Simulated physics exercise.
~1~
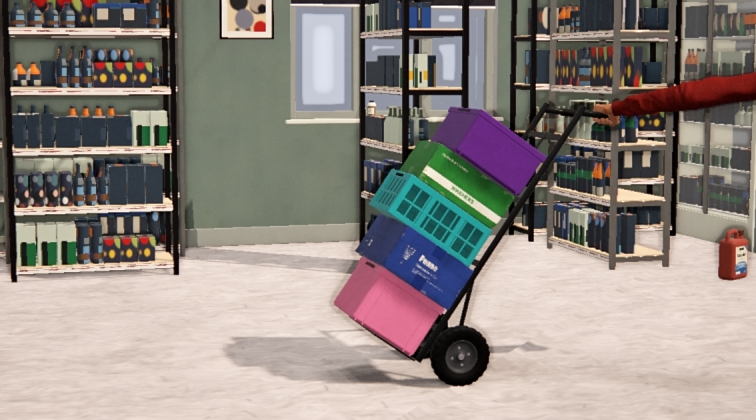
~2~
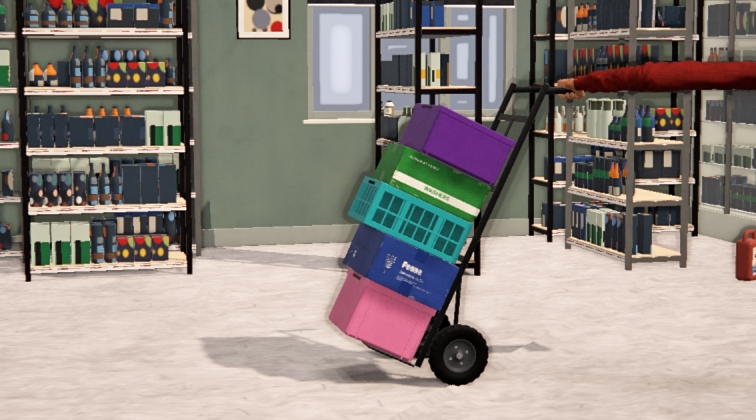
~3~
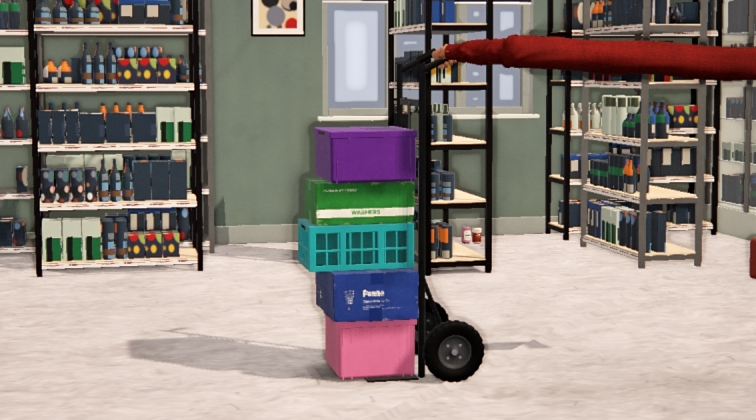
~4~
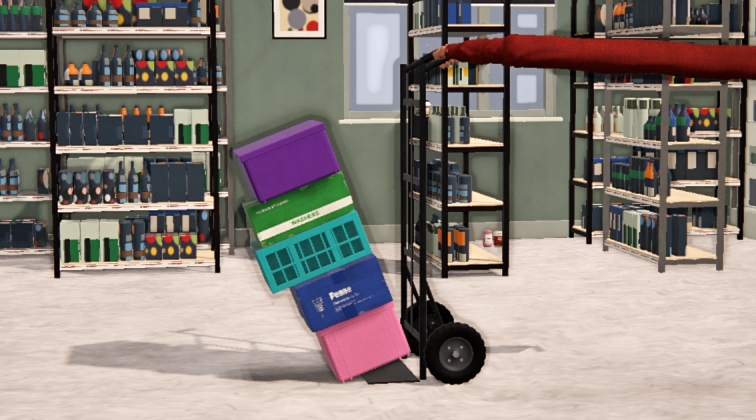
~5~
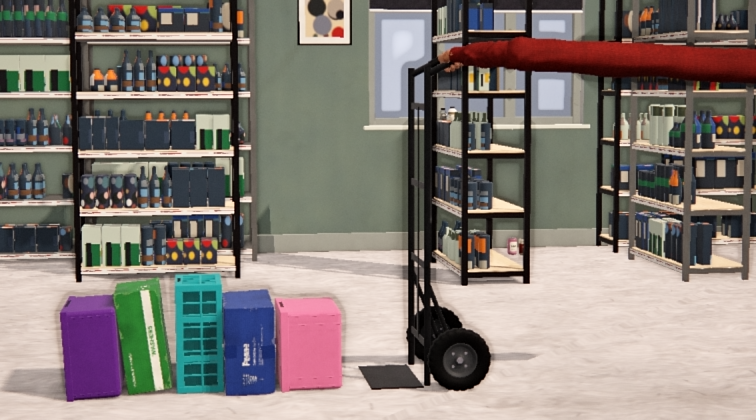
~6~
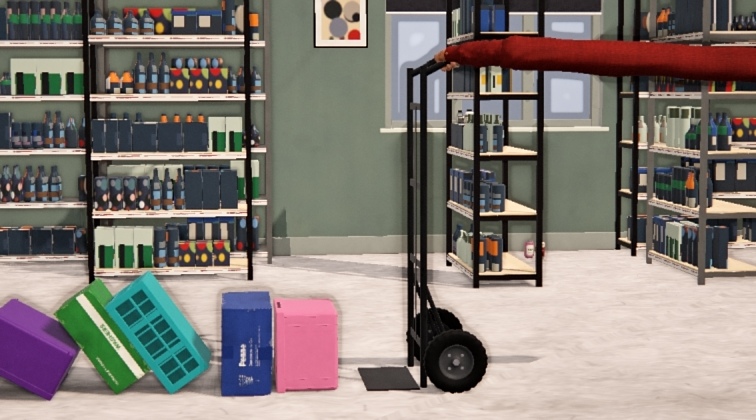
In a storeroom lined with shelves of bottles and boxes, seen from the side, a red-sleeved arm at the right holds a black two-wheeled hand truck leaning back. On it are stacked a pink tote at the bottom, then a blue parcel, a turquoise crate, a green parcel and a purple tote. The arm tips the truck upright, and the stack keeps going, leaning left off the plate. The whole column topples to the floor in a row. The purple, green and turquoise pieces roll further left, while the blue parcel and pink tote rest on their sides near the standing truck.
